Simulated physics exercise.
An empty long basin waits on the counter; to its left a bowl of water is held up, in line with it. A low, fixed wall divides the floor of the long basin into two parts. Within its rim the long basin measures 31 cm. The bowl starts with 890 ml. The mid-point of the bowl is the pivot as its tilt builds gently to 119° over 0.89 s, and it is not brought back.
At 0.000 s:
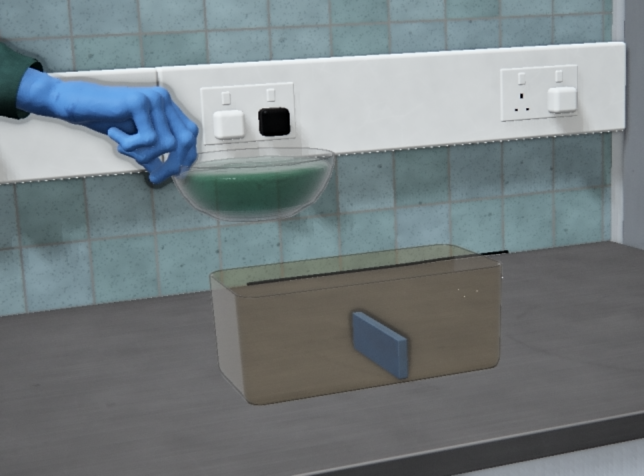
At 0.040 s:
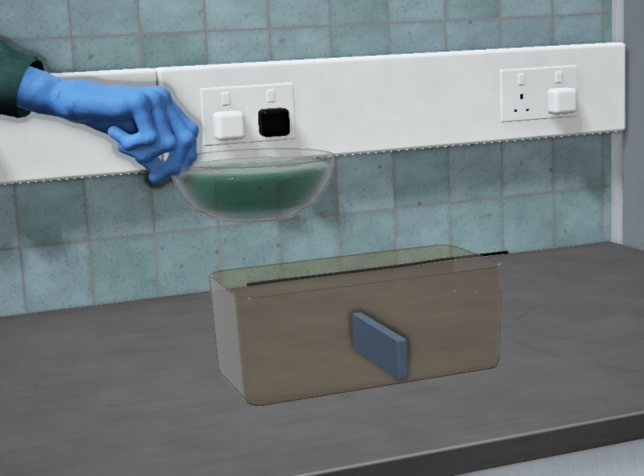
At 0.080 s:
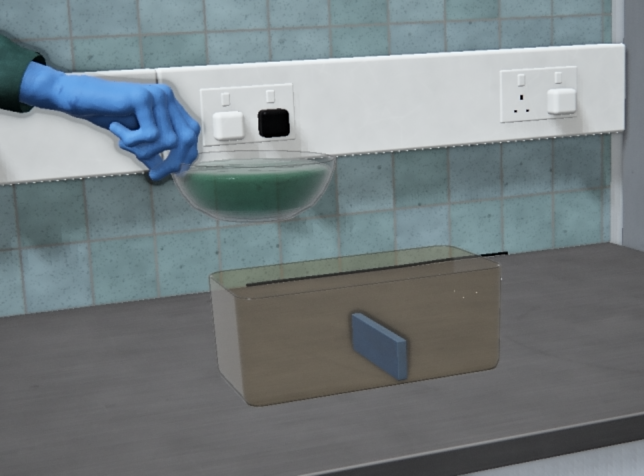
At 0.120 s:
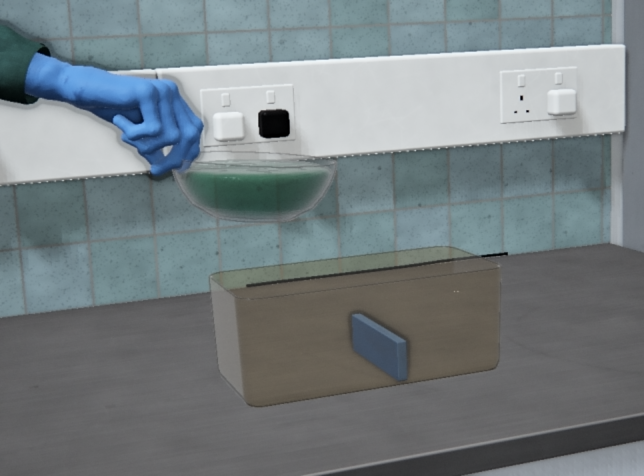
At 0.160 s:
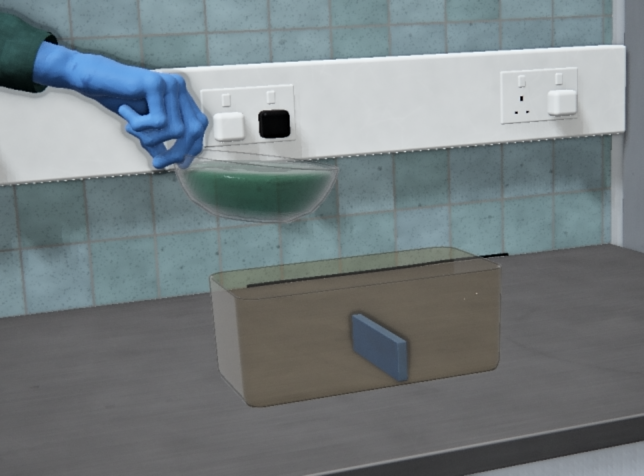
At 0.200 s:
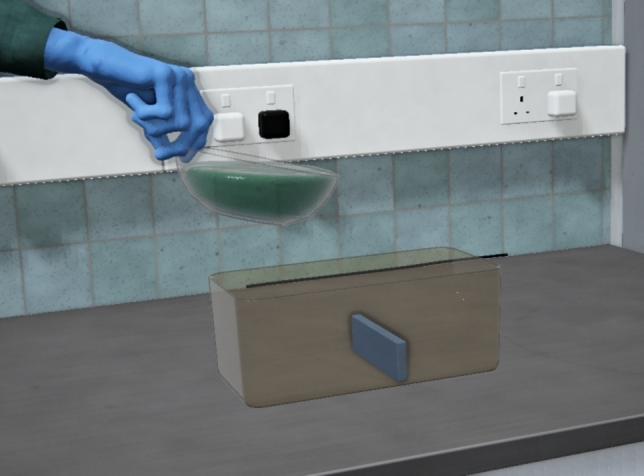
On a grey counter before a tiled wall with sockets, a blue-gloved hand holds a clear bowl of green liquid above a long basin with a blue block at its front, then slowly tilts the bowl slightly to the right.
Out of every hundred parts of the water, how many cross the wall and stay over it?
About 40 in every hundred.
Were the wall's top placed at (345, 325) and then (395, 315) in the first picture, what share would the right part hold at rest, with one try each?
75 per cent first, 20 per cent second.
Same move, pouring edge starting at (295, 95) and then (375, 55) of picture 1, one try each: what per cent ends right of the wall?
25 per cent first, 60 per cent second.
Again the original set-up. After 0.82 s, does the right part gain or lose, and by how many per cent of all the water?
It ends up higher by roughly 2.
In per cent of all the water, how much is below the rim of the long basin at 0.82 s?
Around 90 parts in a hundred.
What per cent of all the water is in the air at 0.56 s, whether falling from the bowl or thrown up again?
Around 32 in a hundred.
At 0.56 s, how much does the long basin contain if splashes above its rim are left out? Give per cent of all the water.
About 54 per cent.
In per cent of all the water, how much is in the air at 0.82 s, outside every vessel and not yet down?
Roughly 8 %.
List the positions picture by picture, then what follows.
The first picture shows tilt 0°; pouring edge (329, 153); surface from (174, 173) to (325, 159); the long basin's rim runs from (223, 287) to (477, 255); the wall's top is at (379, 327).
The second picture shows tilt 1°; pouring edge (329, 154); surface from (174, 173) to (324, 160).
The third picture shows tilt 2°; pouring edge (329, 157); surface from (175, 173) to (325, 163).
The fourth picture shows tilt 5°; pouring edge (331, 162); surface from (176, 171) to (326, 165).
The fifth picture shows tilt 9°; pouring edge (332, 168); surface from (178, 169) to (328, 168).
The sixth picture shows tilt 14°; pouring edge (333, 175); surface from (181, 168) to (330, 170).
Then, 0.56 s in, the tilt is 82° and 13 per cent is still to pour, 21 is left of the wall and 34 right of it.
Then, 0.82 s in, the tilt is 117° and 0 per cent is still to pour, 51 is left of the wall and 38 right of it.
Then, 1.09 s in, the tilt is 119° and 0 per cent is still to pour, 54 is left of the wall and 40 right of it.
Then, 1.39 s in, the tilt is 119° and 0 per cent is still to pour, 55 is left of the wall and 40 right of it.
Finally, 55 per cent lies left of the wall, 40 right of it and 5 outside.
